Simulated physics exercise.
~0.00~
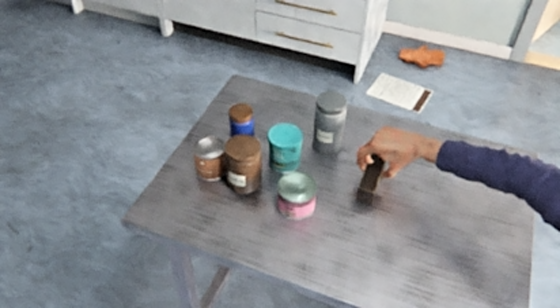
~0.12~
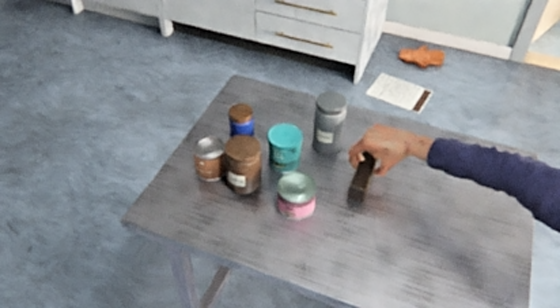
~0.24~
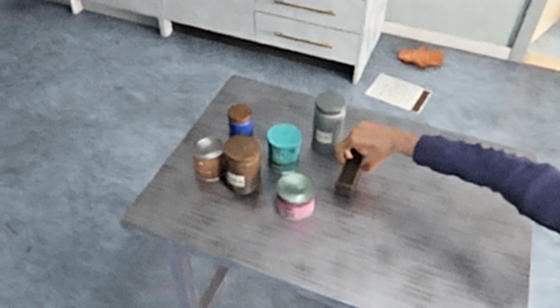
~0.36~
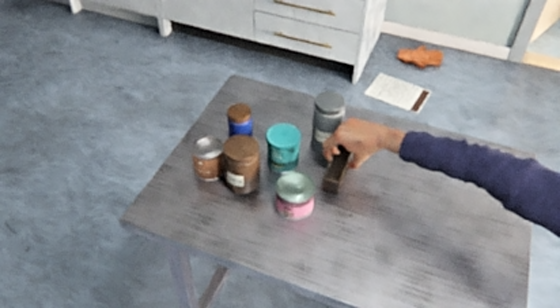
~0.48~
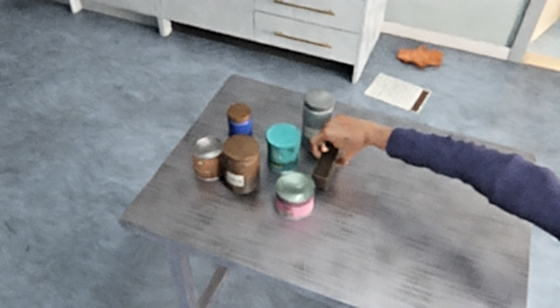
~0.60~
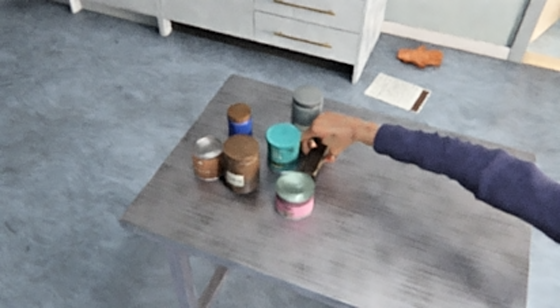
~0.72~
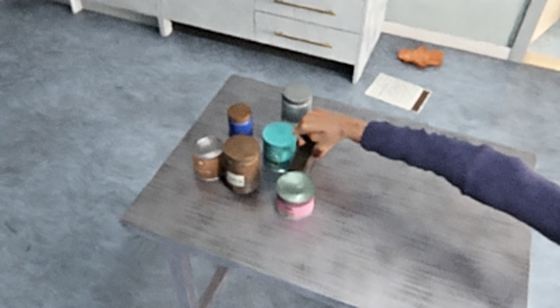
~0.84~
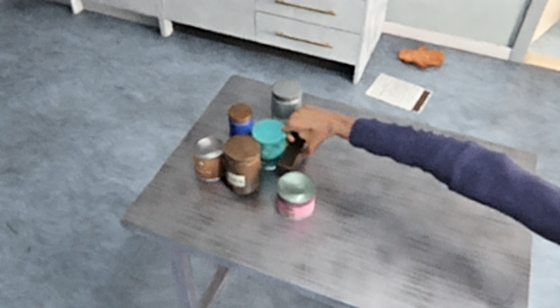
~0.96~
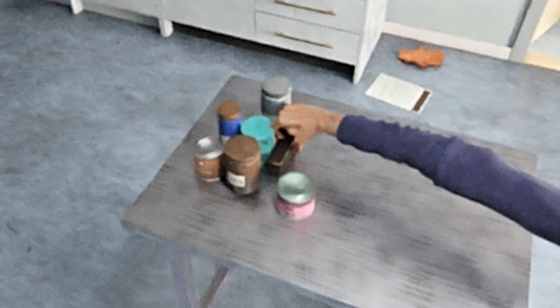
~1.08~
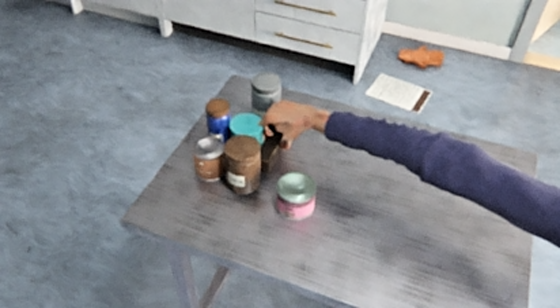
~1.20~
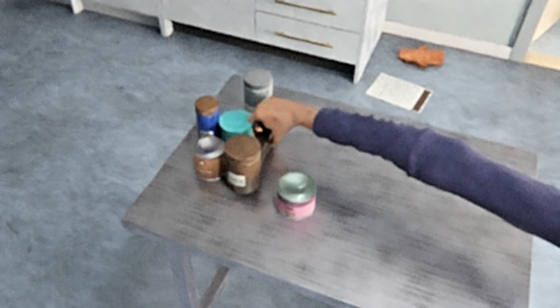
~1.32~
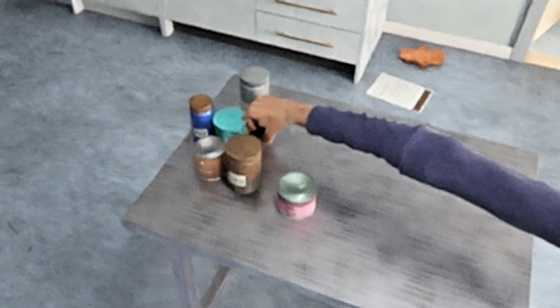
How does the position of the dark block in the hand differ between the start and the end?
At the start the block is out on the open table to the right of the jars and tins. By the end it is farther left and a little farther back, in among the group just behind and to the right of the brown jar.
